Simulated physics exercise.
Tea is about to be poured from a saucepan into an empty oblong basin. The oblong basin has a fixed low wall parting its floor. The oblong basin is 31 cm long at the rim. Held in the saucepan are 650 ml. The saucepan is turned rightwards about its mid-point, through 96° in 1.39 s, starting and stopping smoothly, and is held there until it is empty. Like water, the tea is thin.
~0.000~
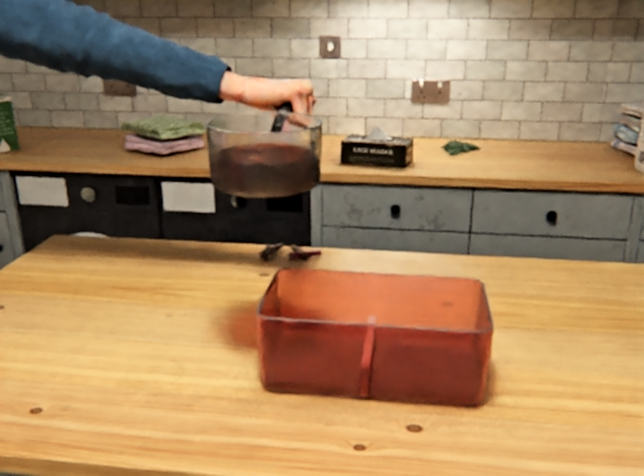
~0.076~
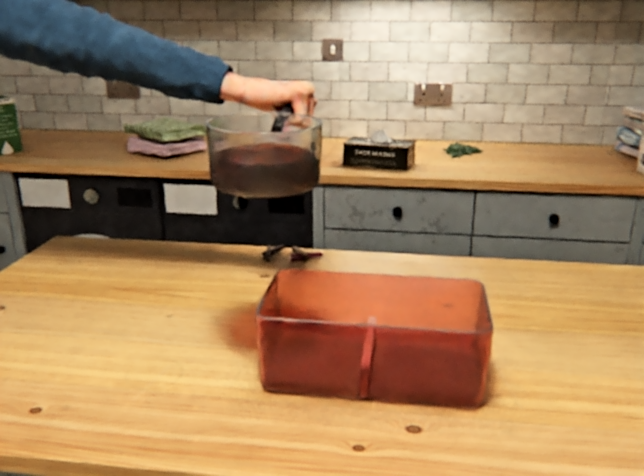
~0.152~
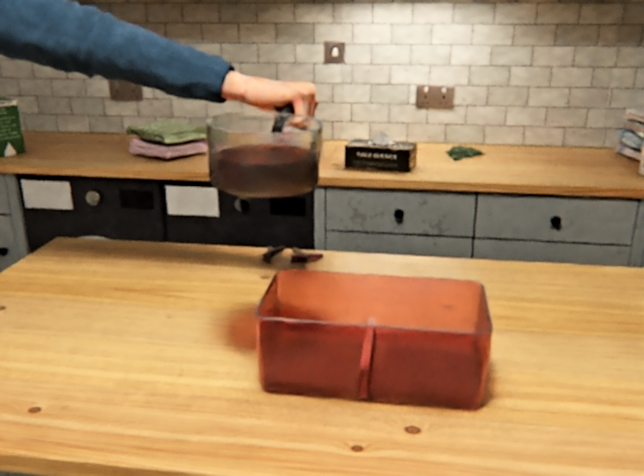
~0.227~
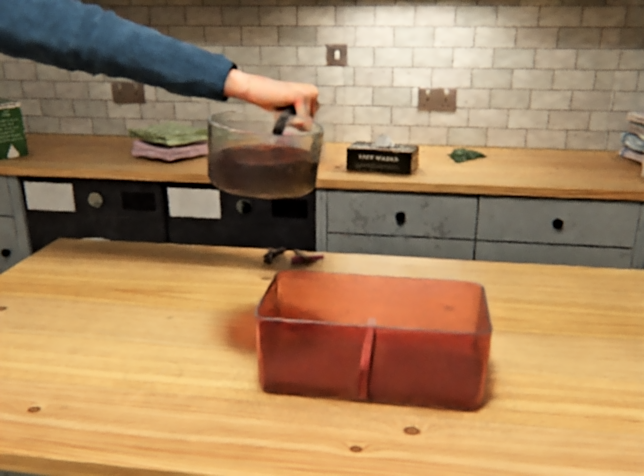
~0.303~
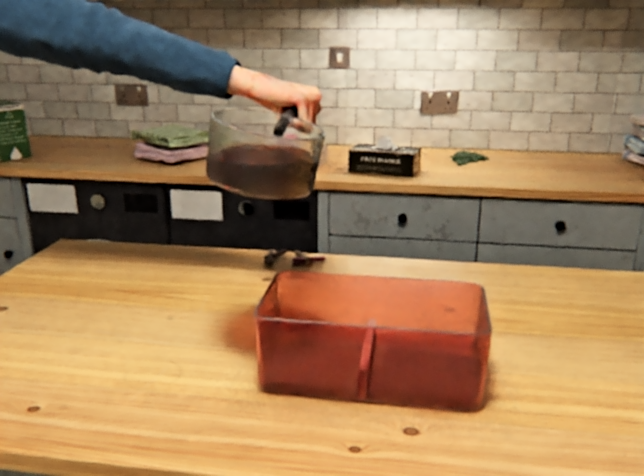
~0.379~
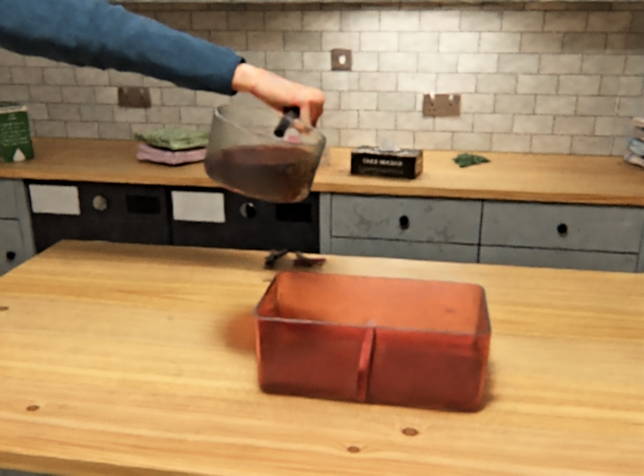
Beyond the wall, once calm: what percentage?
44 out of 100.
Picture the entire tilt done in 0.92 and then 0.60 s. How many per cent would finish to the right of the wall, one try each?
I'd say 35 percent on the first go, 25 percent on the next.
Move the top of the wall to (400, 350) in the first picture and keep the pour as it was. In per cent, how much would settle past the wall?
Estimate: About 5 percent.
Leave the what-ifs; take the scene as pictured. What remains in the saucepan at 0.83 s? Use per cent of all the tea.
Remaining: Near 78 % of the total.
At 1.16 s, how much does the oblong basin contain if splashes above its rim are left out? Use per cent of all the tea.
52 %, more or less.
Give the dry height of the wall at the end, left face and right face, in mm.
Left: Roughly 30 mm; right: Roughly 34 mm.
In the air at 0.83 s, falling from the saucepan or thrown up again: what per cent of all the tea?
Roughly 22 percent.
By 0.83 s the tilt is 63° and 78 per cent is still to pour, 1 is left of the wall and 0 right of it.
By 1.16 s the tilt is 90° and 26 per cent is still to pour, 15 is left of the wall and 36 right of it.
By 1.51 s the tilt is 96° and 4 per cent is still to pour, 46 is left of the wall and 43 right of it.
By 1.89 s the tilt is 96° and 1 per cent is still to pour, 53 is left of the wall and 44 right of it.
At rest 54 per cent lies left of the wall, 44 right of it and 2 outside.
